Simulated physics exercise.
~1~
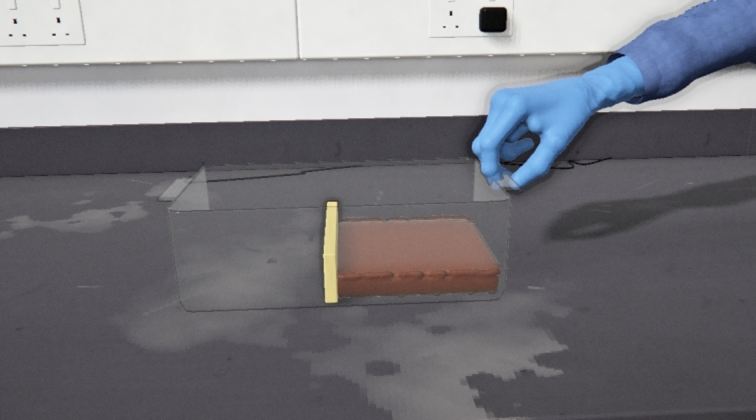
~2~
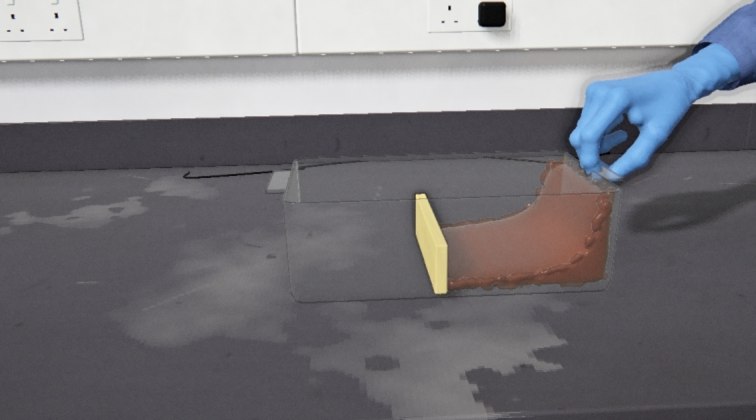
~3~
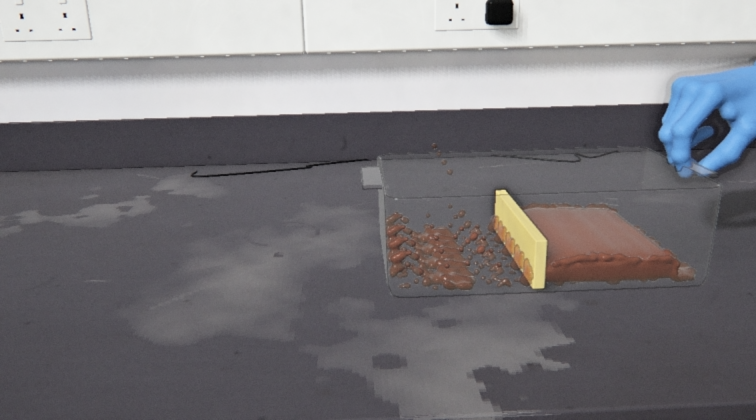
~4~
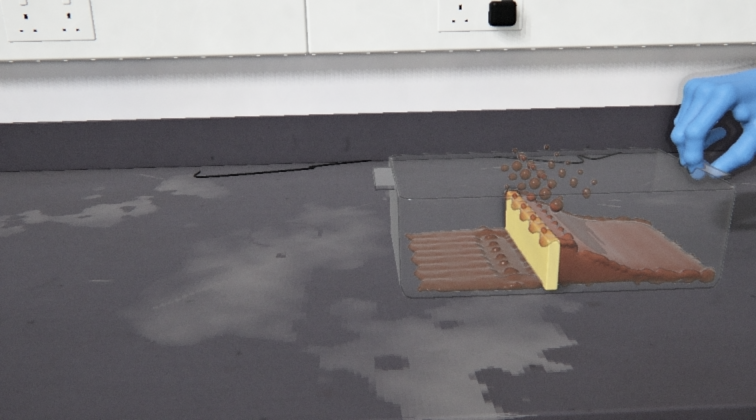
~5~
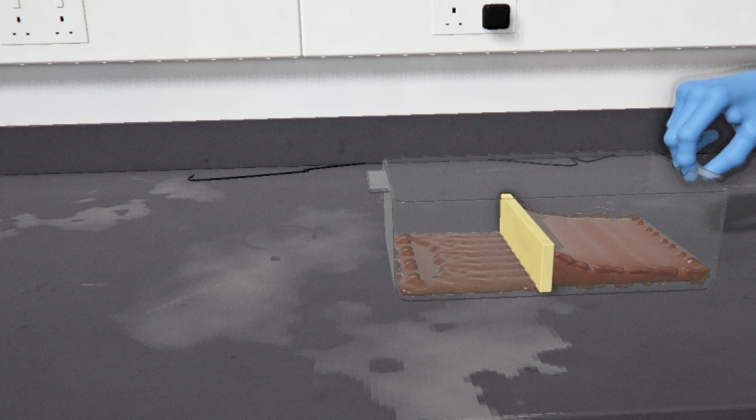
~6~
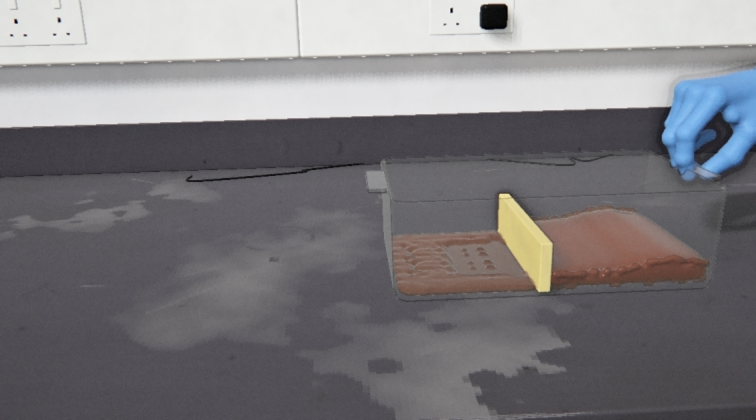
The clip opens on a clear, two-part box on a dark worktop, its right part holding reddish-brown liquid beside an upright yellow divider, while a blue-gloved hand grips the right end. The hand pulls the box to the right, and the liquid surges up against the right end, leaving the left part empty. As the box travels further right, liquid gets past the divider and scatters droplets across the left part. More spills over the divider's top, with drops flying above it. Finally the box sits still, a shallow layer on the left and more liquid on the right.
